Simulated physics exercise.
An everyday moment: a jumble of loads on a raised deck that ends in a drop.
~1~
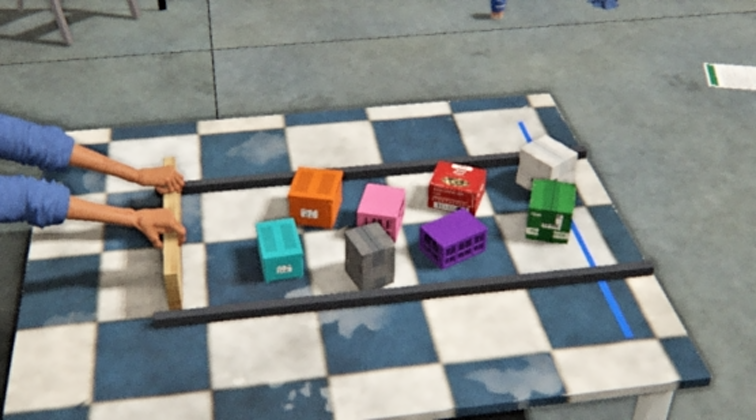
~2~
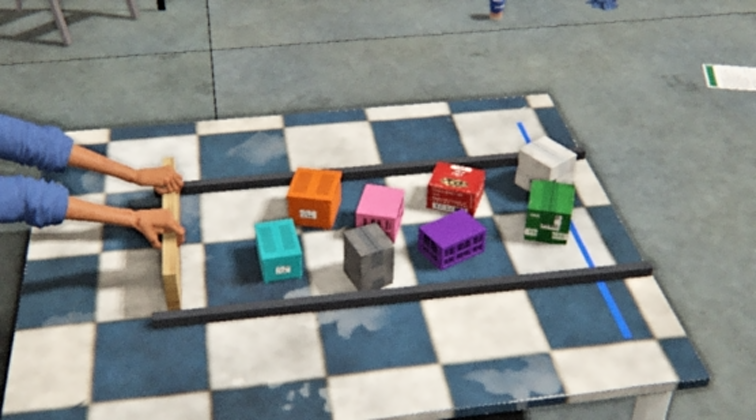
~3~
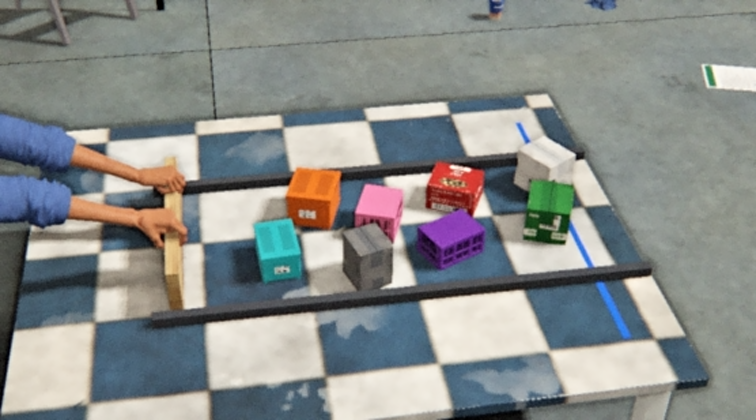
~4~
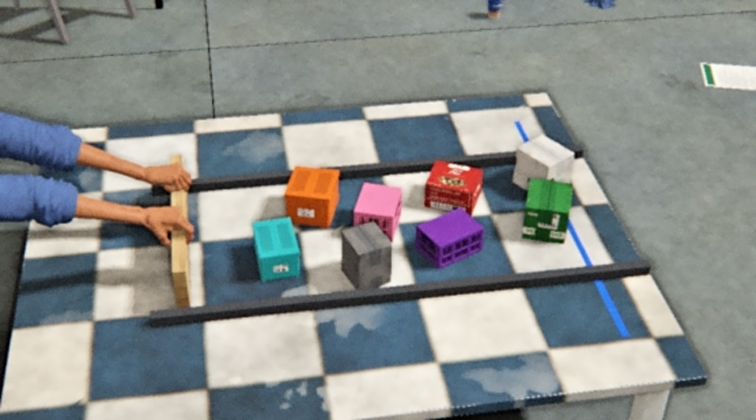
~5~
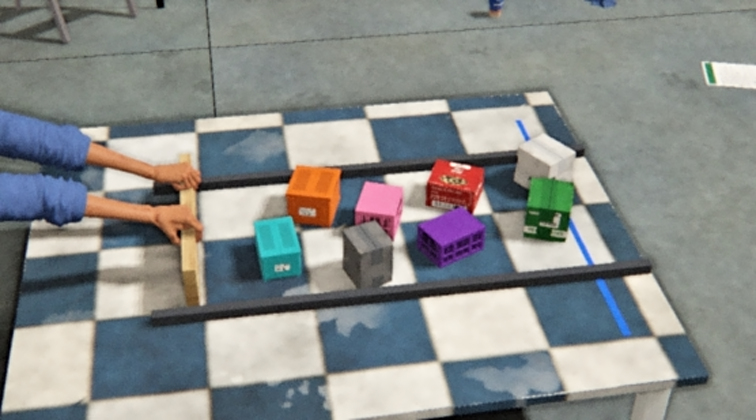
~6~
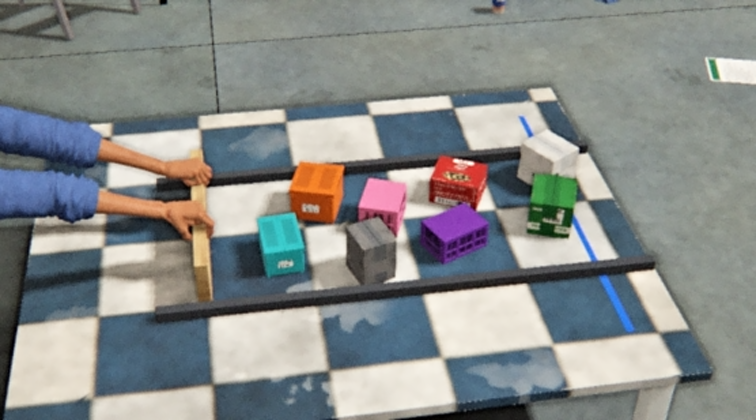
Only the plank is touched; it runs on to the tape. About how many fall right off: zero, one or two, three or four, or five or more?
As it turns out, the number that fall off is five or more.
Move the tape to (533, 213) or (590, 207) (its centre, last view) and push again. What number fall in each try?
Try by try, 2 and 5.
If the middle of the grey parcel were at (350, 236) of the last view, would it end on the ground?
It falls.
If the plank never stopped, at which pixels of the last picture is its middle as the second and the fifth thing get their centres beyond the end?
First at (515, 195), next at (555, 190).
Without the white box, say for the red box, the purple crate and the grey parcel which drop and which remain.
The red box comes down; the purple crate drops off; the grey parcel remains up.
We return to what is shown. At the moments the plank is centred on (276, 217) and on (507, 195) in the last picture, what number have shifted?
The counts are 1 and 8.
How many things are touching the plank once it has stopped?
It touches 3.
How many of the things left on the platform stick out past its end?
Overhanging: 0.
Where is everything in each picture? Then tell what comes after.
In the first frame, white box (547, 168); green parcel (551, 211); red box (457, 189); plank (173, 232); tape (568, 215).
In the second frame, green parcel (550, 212); purple crate (452, 239).
In the third frame, red box (455, 189); orange tote (314, 199).
In the fourth frame, white box (543, 168); turquoise tote (276, 250).
In the fifth frame, green parcel (549, 210); pink crate (380, 212).
In the sixth frame, white box (548, 163); green parcel (552, 206); red box (458, 183); plank (201, 224); tape (569, 209).
A little later, none off yet; white box at rest near (548, 163); green parcel at rest near (552, 206); red box at rest near (458, 183).
Next, none off yet; white box at rest near (548, 163); green parcel at rest near (552, 206); red box shifted a little near (474, 173).
Later still, none off yet; white box shifted about its own width near (598, 161); green parcel shifted about its own width near (611, 199); red box shifted well along near (552, 162).
When it is over, the number that fall off is five or more; down, pink crate, purple crate, red box, green parcel and white box.
